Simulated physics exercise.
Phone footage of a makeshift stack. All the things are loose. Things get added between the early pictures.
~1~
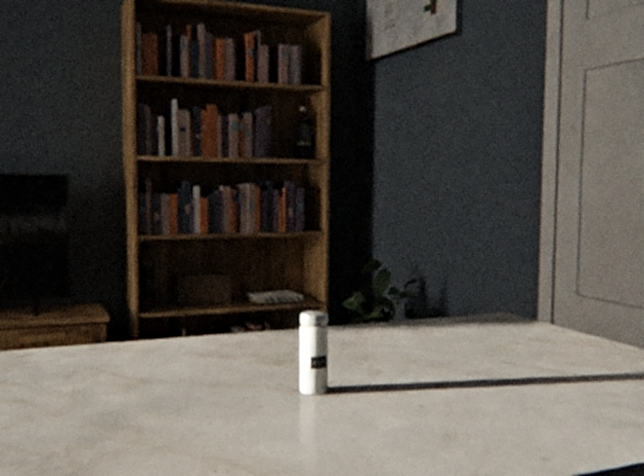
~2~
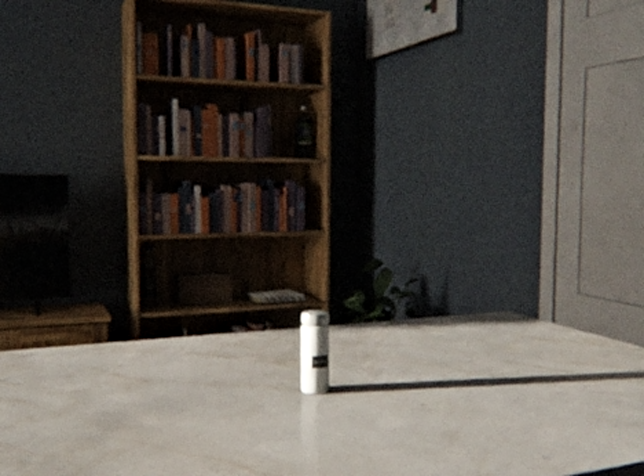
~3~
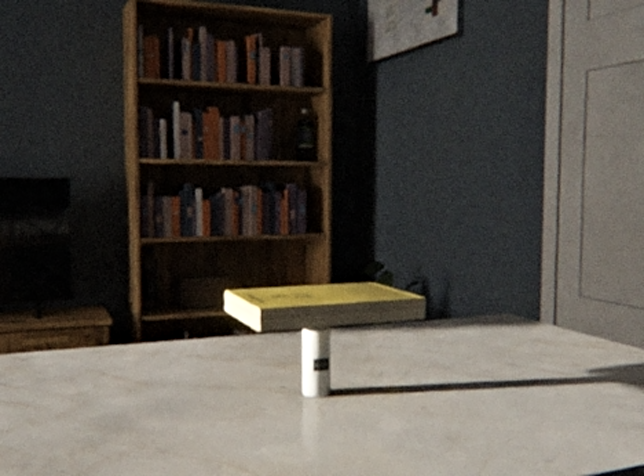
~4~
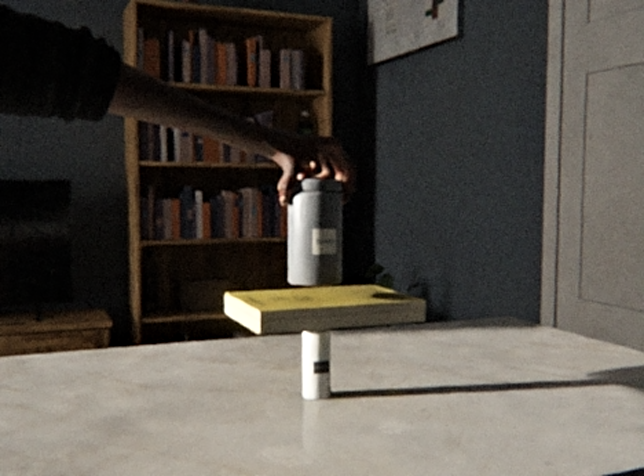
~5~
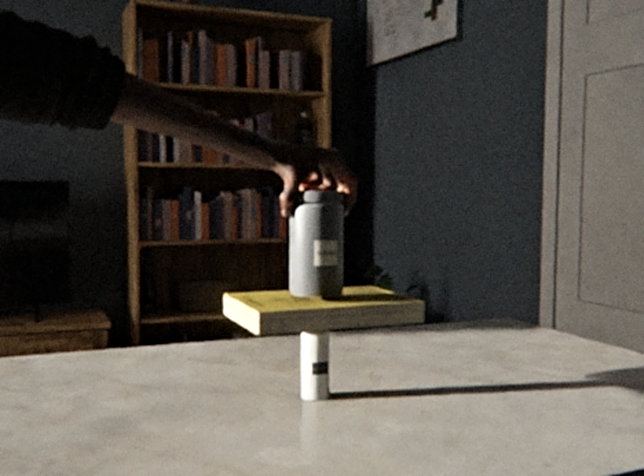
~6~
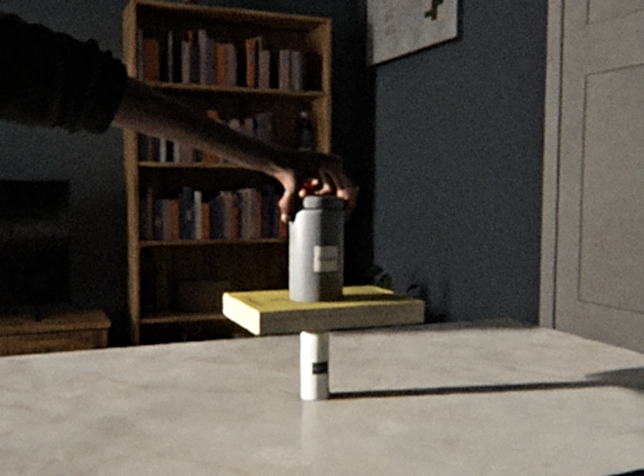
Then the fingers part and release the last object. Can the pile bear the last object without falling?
Yes, it bears it.
Then, 0.40 s later than the last frame, all is still.
Then, 1.00 s later than the last frame, grey jar resting near (317, 248).
When it is over, all 3 as before. End places, in pixels of the last picture, grey jar near (317, 248). The stack holds.
